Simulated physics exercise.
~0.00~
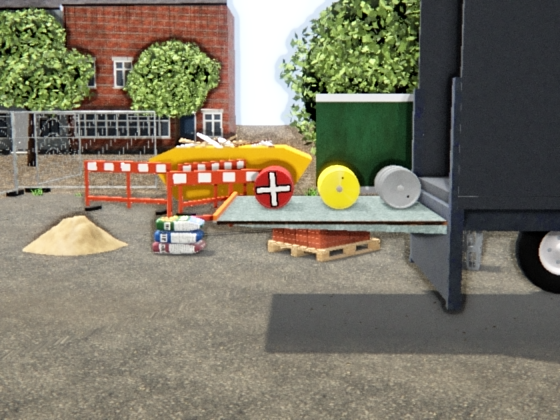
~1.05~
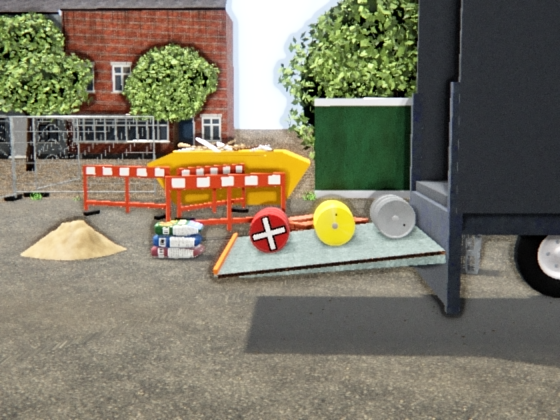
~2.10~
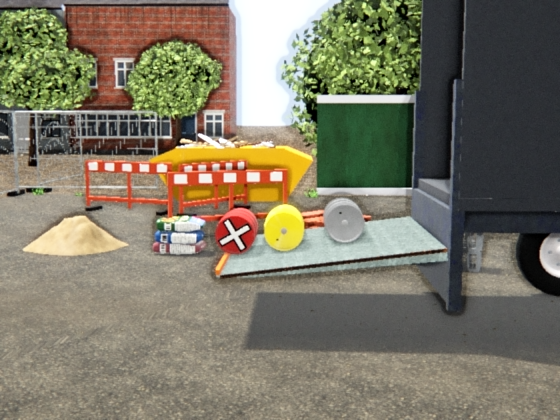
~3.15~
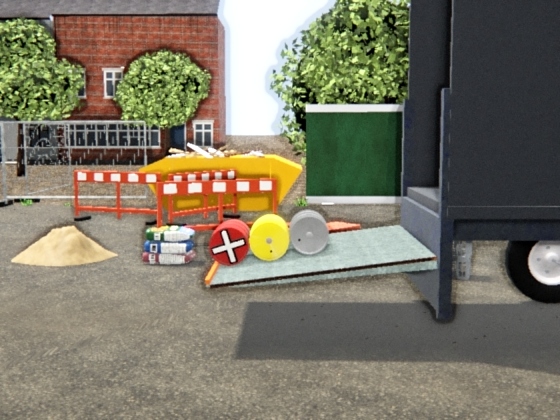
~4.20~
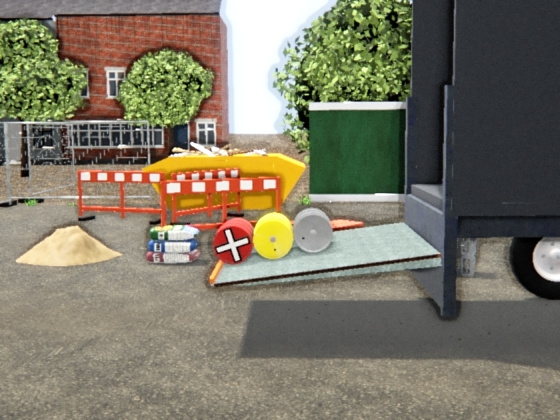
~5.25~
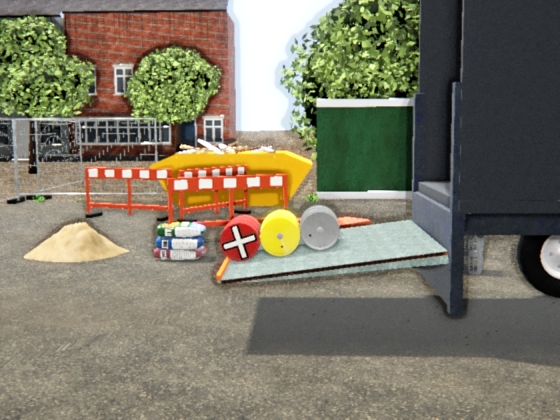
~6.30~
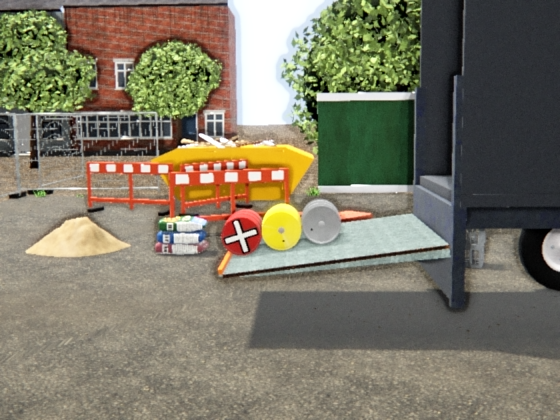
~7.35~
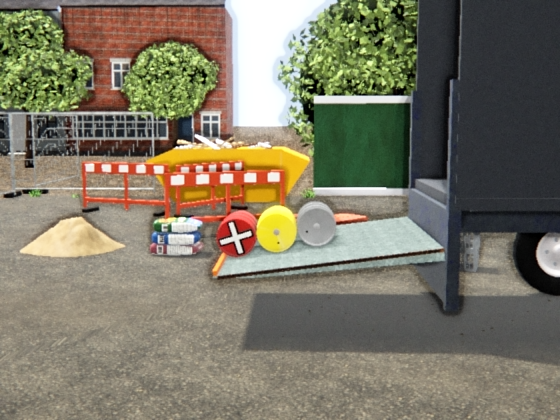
In a paved yard seen from the side by a slightly swaying camera, a dark truck stands at right with its lift plate out to the left. On the plate sit three round kegs, red with a white cross, yellow, and grey, while a sand heap, stacked bags, orange-and-white barriers and a yellow skip stand to the left and behind. The plate sinks and tips down towards its left edge. The kegs roll left down the slope until the red one stops at the orange edge flap. Yellow and grey close up behind it, and all three stay resting on the plate.
